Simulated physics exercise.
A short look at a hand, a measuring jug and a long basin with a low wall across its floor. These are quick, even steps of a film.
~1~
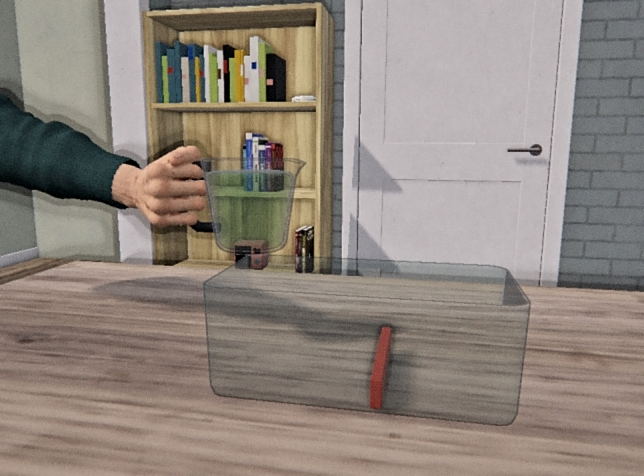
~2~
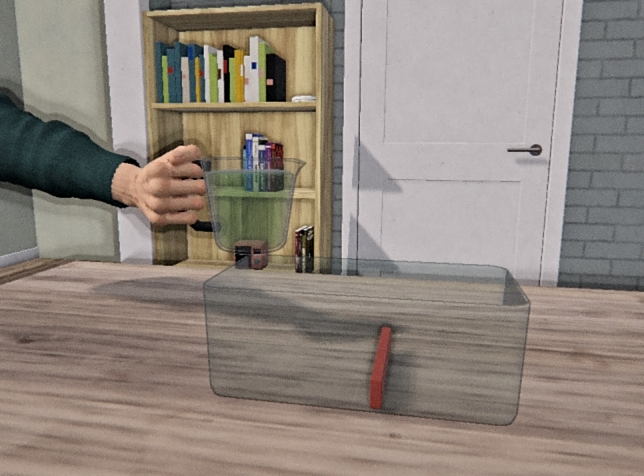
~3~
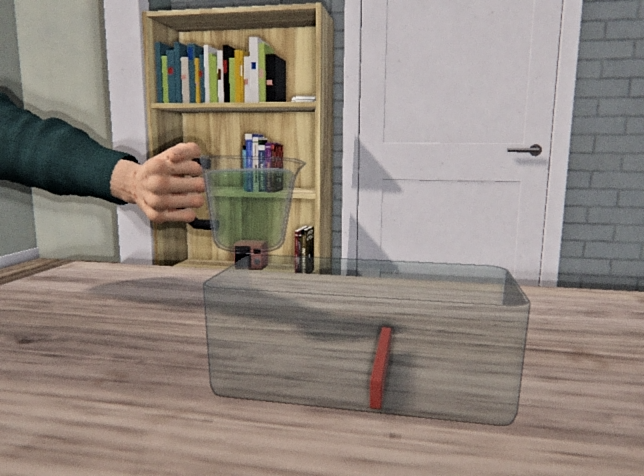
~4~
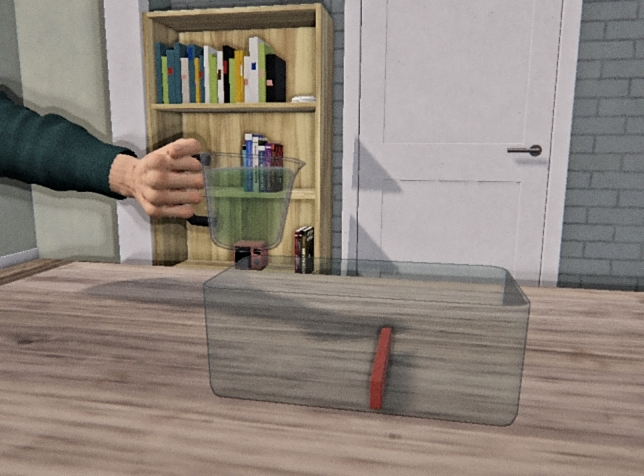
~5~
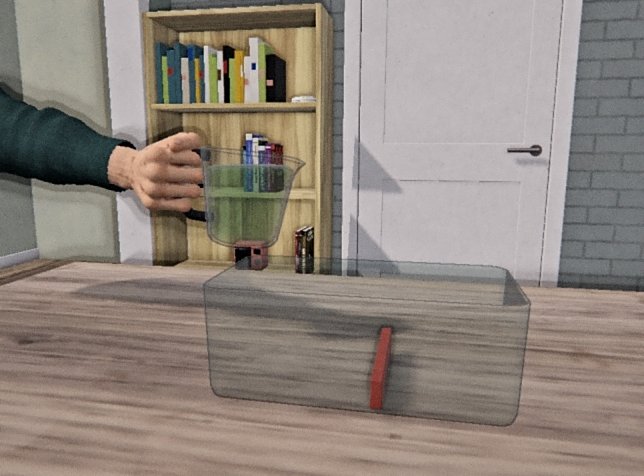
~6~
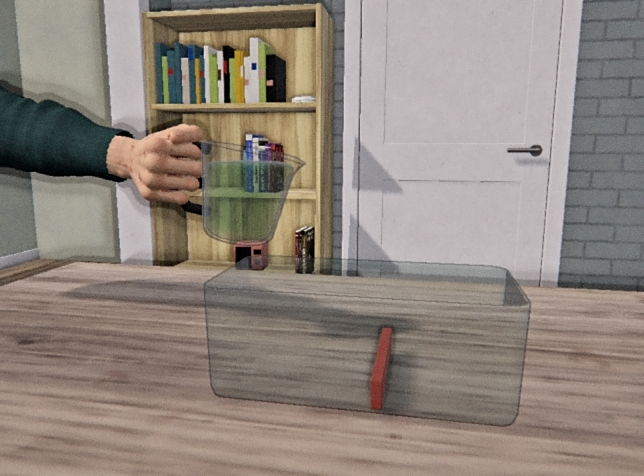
A hand in a dark green sleeve held a clear jug of greenish liquid above a see-through basin with a low red wall inside, keeping it upright at first, then slowly tilting it slightly rightward.
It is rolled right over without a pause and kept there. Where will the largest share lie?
Most lies in the right-hand part.
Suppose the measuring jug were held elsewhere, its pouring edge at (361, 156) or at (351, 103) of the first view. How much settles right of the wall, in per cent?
Roughly 85 per cent, and 80 per cent.
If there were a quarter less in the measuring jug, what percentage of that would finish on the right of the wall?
About 75 per cent.
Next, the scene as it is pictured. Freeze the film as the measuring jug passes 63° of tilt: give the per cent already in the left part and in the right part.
The left part 5 per cent, the right part 0.
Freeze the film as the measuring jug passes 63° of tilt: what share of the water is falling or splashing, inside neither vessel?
Near 20 %.
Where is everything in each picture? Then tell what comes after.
In the first frame, it leans 0°; its right rim is at (306, 162); the water meets the walls at (212, 172) and (295, 174); the long basin's rim runs from (228, 270) to (517, 286); the wall's top is at (382, 352).
In the second frame, it leans 0°; its right rim is at (306, 162); the water meets the walls at (212, 172) and (296, 173).
In the third frame, it leans 2°; its right rim is at (305, 162); the water meets the walls at (213, 171) and (295, 172).
In the fourth frame, it leans 4°; its right rim is at (305, 162); the water meets the walls at (212, 171) and (295, 171).
In the fifth frame, it leans 7°; its right rim is at (305, 162); the water meets the walls at (211, 167) and (295, 168).
In the sixth frame, it leans 10°; its right rim is at (305, 163); the water meets the walls at (211, 164) and (296, 166).
A moment on, the tilt is 63° and 74 per cent is still to pour, 7 is left of the wall and 0 right of it.
Next, the tilt is 99° and 14 per cent is still to pour, 16 is left of the wall and 46 right of it.
Then the tilt is 110° and 0 per cent is still to pour, 24 is left of the wall and 75 right of it.
Later the tilt is 110° and 0 per cent is still to pour, 25 is left of the wall and 74 right of it.
At rest 25 per cent lies left of the wall, 74 right of it and 1 outside.
